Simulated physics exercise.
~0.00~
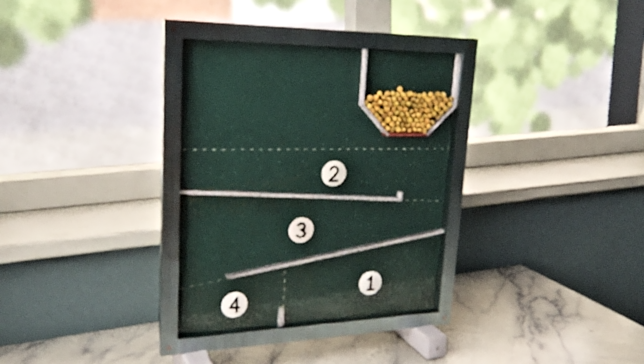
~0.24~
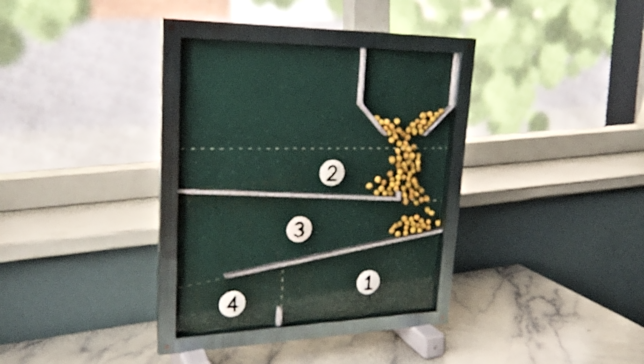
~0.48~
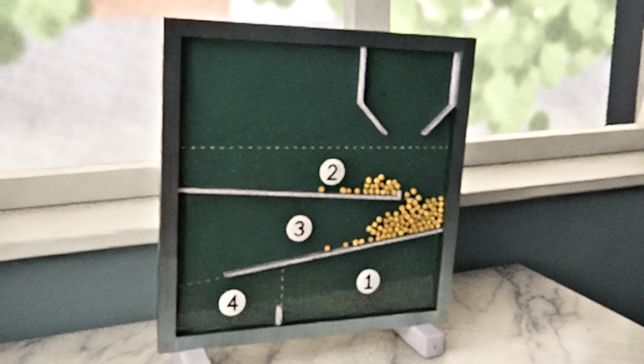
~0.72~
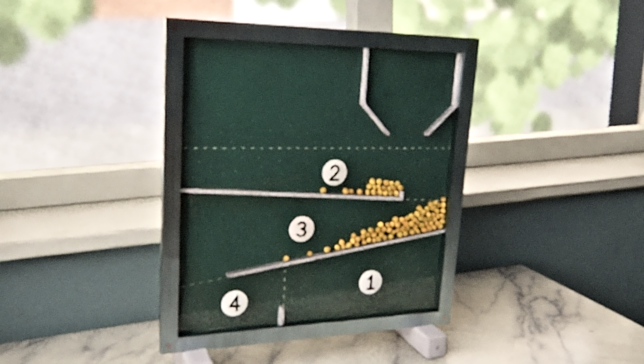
At the start, yellow dried chickpeas fill a hopper at the upper right of a shallow dark green case standing on a marble surface by a window. The hopper's bottom opens and they pour down in a stream, striking the right end of the upper shelf. Some scatter onto that shelf, while others drop through the gap onto the sloping ramp below. The hopper empties, and the heap on the ramp spreads down to the left. It ends with most chickpeas along the ramp in section three, a smaller pile in section two, and sections one and four empty.
